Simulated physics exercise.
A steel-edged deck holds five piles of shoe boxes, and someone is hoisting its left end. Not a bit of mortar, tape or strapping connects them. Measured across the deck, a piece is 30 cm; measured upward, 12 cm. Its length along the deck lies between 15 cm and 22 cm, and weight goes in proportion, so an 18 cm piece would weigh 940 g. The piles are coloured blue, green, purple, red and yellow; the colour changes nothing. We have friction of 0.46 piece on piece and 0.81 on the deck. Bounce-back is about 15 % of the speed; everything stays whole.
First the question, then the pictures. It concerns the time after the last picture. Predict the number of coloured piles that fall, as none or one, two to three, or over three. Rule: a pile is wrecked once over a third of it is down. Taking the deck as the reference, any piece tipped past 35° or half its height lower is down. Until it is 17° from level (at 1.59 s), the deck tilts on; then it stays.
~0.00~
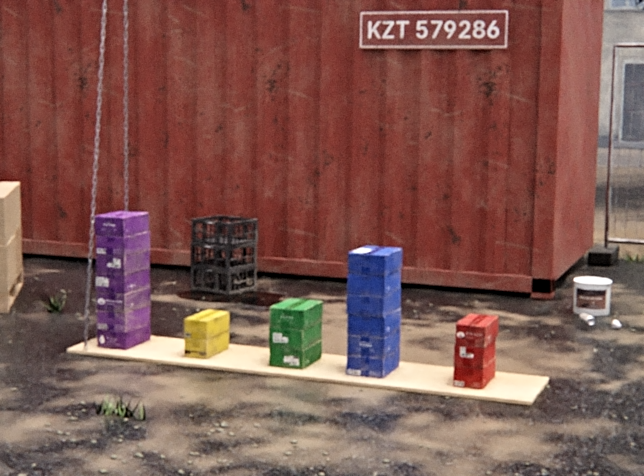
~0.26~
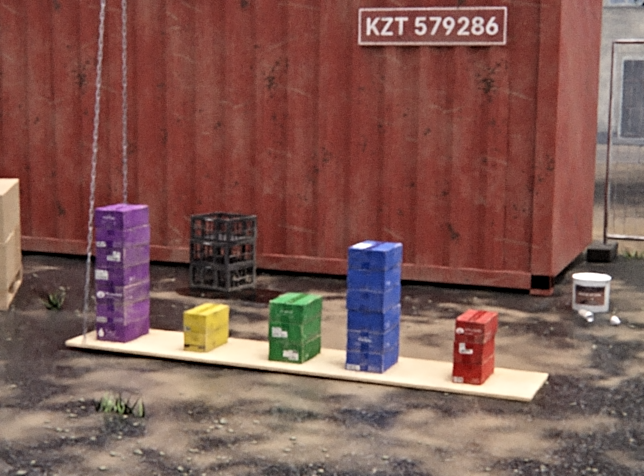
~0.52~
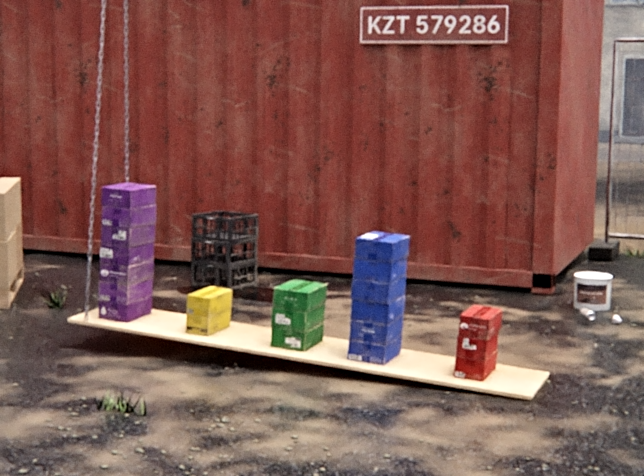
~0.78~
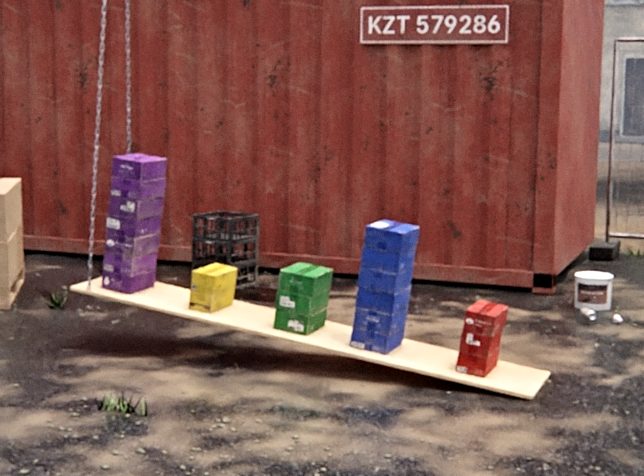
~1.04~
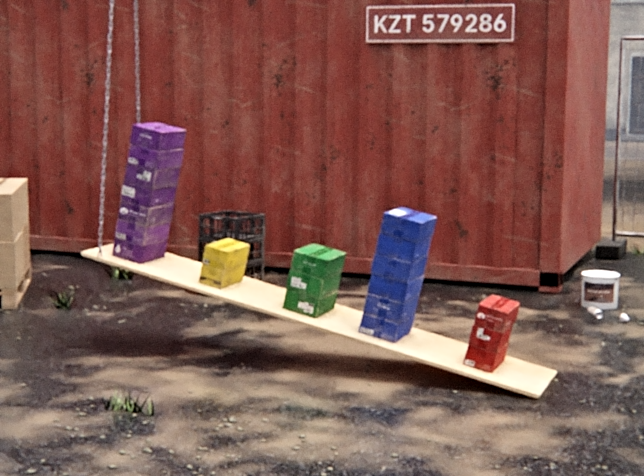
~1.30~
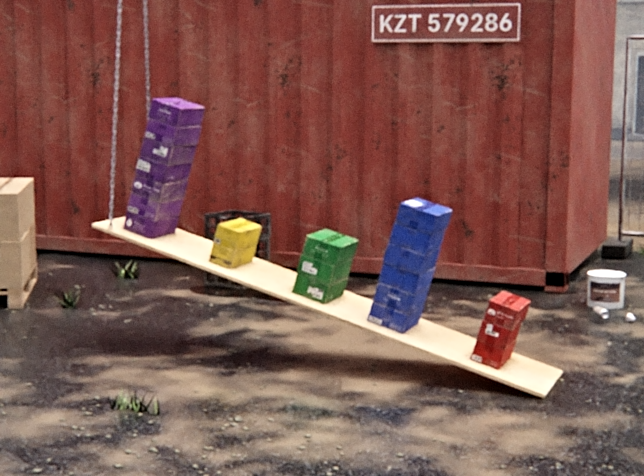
It takes a minimum of four.
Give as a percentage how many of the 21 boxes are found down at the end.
85 %.
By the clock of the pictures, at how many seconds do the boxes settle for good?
Close to 4.0 seconds.
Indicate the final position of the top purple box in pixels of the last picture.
It ends up centred close to (368, 275).
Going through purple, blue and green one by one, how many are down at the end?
Purple 7, blue 6, green 2.
After 1.58 s, slope 17°; none of the 21 boxes down, 8 disturbed; top purple box leaning 7°; top blue box shifted 12 mm.
After 2.04 s, slope 17°; 7 of the 21 boxes down; top purple box on its side; top blue box leaning 10°.
After 2.38 s, slope 17°; 16 of the 21 boxes down; top yellow box on its side; top purple box on its side.
After 2.88 s, slope 17°; 18 of the 21 boxes down; top purple box upside down; top blue box on its side.
At rest (4.0 s), slope 17°; 18 of the 21 boxes down; top purple box upside down; top blue box upside down. Wrecked, blue, green, purple, red and yellow. As the last picture would show them, middles, top purple box near (368, 275).
